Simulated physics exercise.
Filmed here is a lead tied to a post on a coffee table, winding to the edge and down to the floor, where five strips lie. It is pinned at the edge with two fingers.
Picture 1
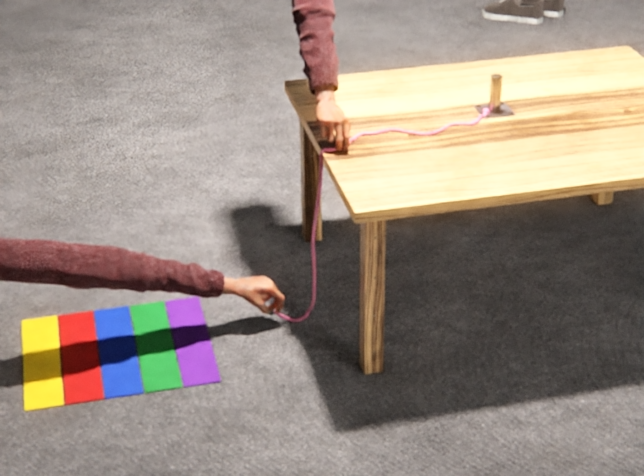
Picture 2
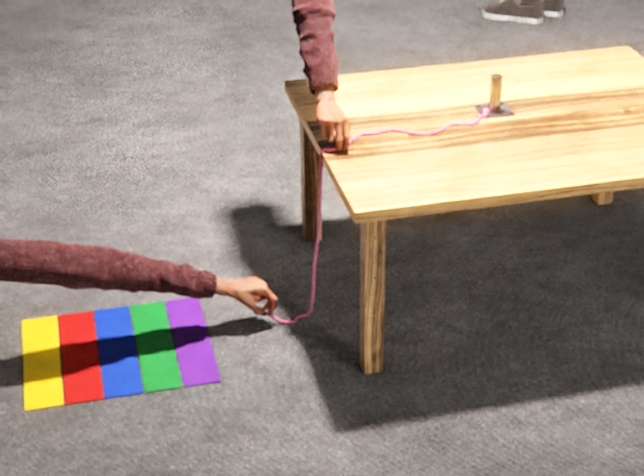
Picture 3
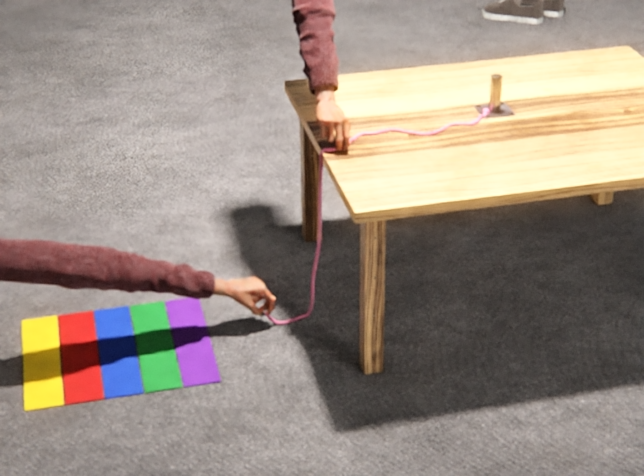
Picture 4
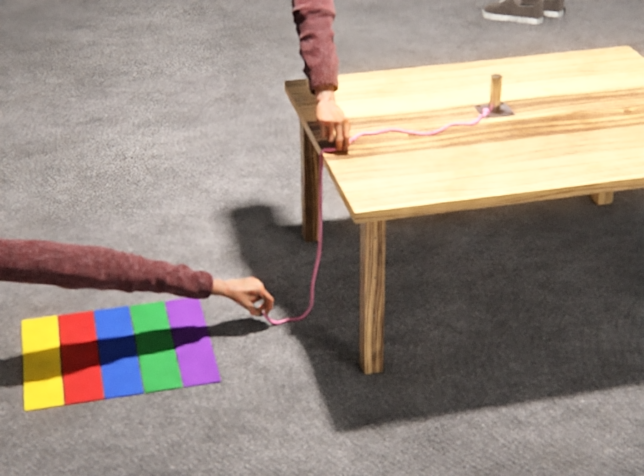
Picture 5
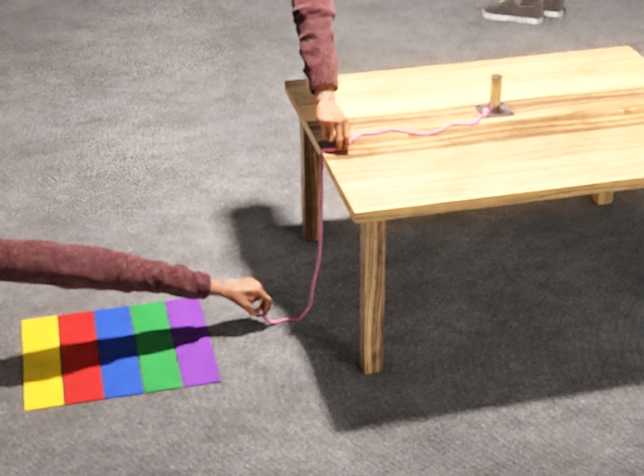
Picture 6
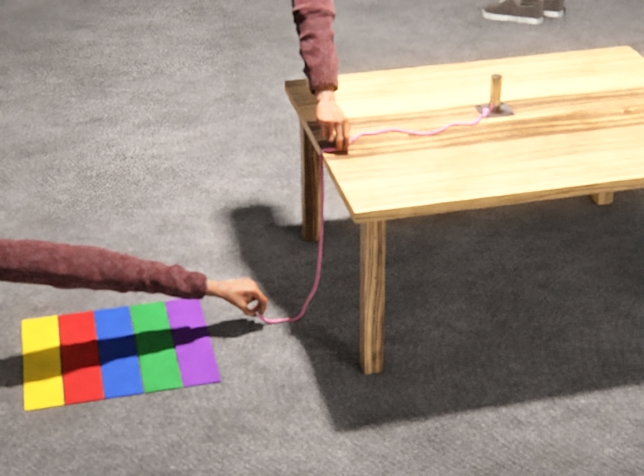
At a wooden table, one hand pins a pink cord while another draws its end slightly left.
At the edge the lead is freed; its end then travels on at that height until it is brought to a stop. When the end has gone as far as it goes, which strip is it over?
It is over the blue strip.
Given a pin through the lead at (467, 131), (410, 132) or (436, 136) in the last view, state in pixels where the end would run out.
It ends up near (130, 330) the first time, (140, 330) the second and (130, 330) the third.
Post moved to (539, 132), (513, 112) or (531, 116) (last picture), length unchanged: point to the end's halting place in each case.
Approximate places, in that order: (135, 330), (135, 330), (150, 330).
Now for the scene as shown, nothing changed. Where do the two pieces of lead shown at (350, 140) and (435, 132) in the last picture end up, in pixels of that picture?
They finish close to (322, 149) and close to (409, 128).
Early on, end near (166, 326); over green.
Midway, end near (130, 331); over blue.
At the end of the slack, end near (109, 334); over blue. The end stops over the blue strip.
